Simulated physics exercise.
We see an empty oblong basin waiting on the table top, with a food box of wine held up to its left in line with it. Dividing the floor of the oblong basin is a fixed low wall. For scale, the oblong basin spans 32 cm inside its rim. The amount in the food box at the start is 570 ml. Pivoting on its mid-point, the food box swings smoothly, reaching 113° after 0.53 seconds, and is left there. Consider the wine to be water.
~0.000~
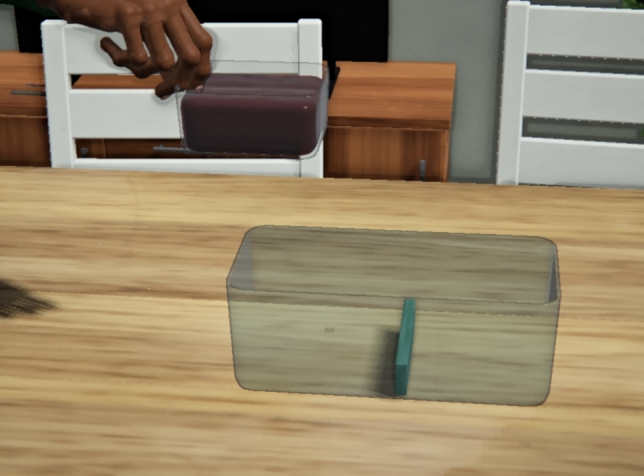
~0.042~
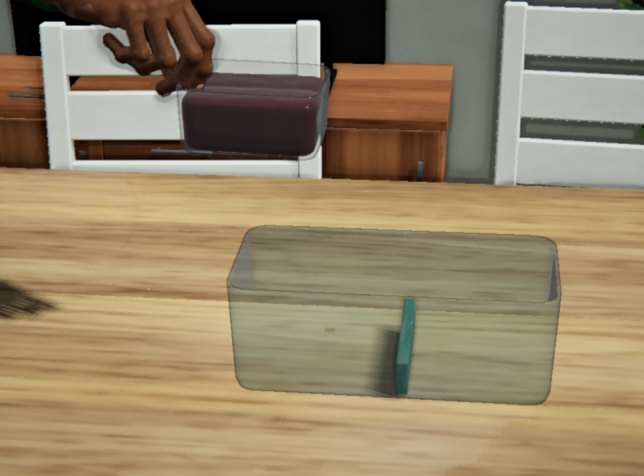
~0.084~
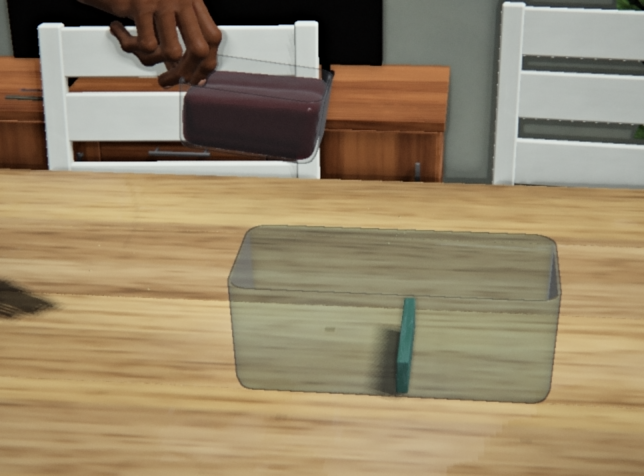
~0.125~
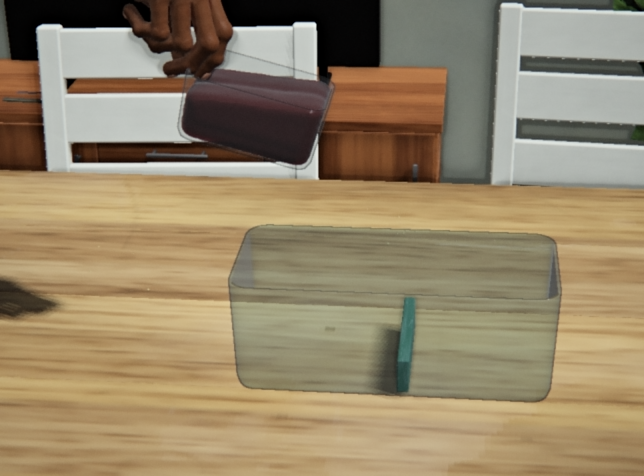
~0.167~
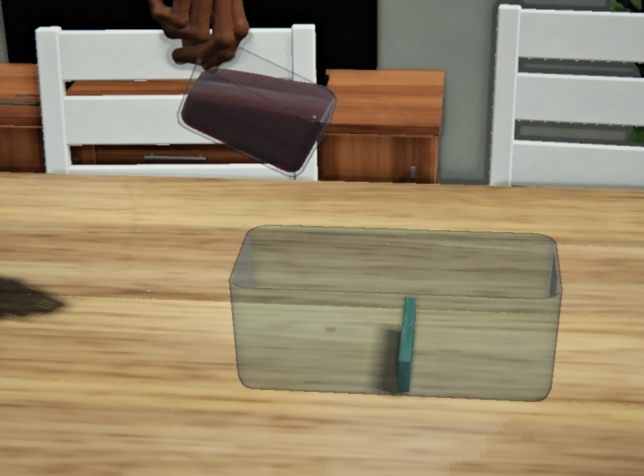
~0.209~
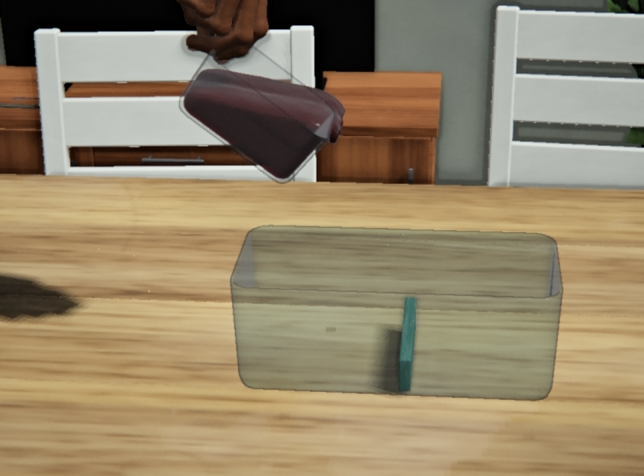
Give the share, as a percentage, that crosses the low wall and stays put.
Around 21 %.
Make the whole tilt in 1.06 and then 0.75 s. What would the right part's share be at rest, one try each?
Roughly 50 per cent the first time and 35 per cent the second.
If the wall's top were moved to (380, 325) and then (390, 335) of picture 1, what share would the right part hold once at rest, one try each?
I'd put it at about 55 per cent for the first and about 45 per cent for the second.
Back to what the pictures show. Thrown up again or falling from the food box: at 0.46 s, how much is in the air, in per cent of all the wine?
Close to 48 in a hundred.
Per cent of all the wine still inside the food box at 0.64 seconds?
About 1 per cent.
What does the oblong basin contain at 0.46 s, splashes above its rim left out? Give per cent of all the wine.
44 %, more or less.
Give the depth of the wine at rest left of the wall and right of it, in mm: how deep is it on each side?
Once settled, the left stands around 20 mm and the right around 6 mm.
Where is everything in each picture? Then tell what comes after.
In the first picture, tilt 0°; pouring edge (324, 82); surface from (189, 86) to (323, 89); the oblong basin's rim runs from (238, 257) to (557, 272); the wall's top is at (406, 332).
In the second picture, tilt 2°; pouring edge (325, 84); surface from (190, 85) to (323, 90).
In the third picture, tilt 7°; pouring edge (327, 89); surface from (192, 83) to (325, 91).
In the fourth picture, tilt 15°; pouring edge (330, 99); surface from (194, 81) to (329, 93).
In the fifth picture, tilt 26°; pouring edge (332, 112); surface from (195, 81) to (330, 102); 3 per cent is over the edge.
In the sixth picture, tilt 38°; pouring edge (330, 128); surface from (193, 80) to (313, 104); 9 per cent is over the edge.
By 0.46 s the tilt is 107° and 9 per cent is still to pour, 35 is left of the wall and 8 right of it.
By 0.64 s the tilt is 113° and 1 per cent is still to pour, 74 is left of the wall and 17 right of it.
By 0.82 s the tilt is 113° and 0 per cent is still to pour, 75 is left of the wall and 20 right of it.
By 1.03 s the tilt is 113° and 0 per cent is still to pour, 75 is left of the wall and 21 right of it.
At rest 75 per cent lies left of the wall, 21 right of it and 4 outside.
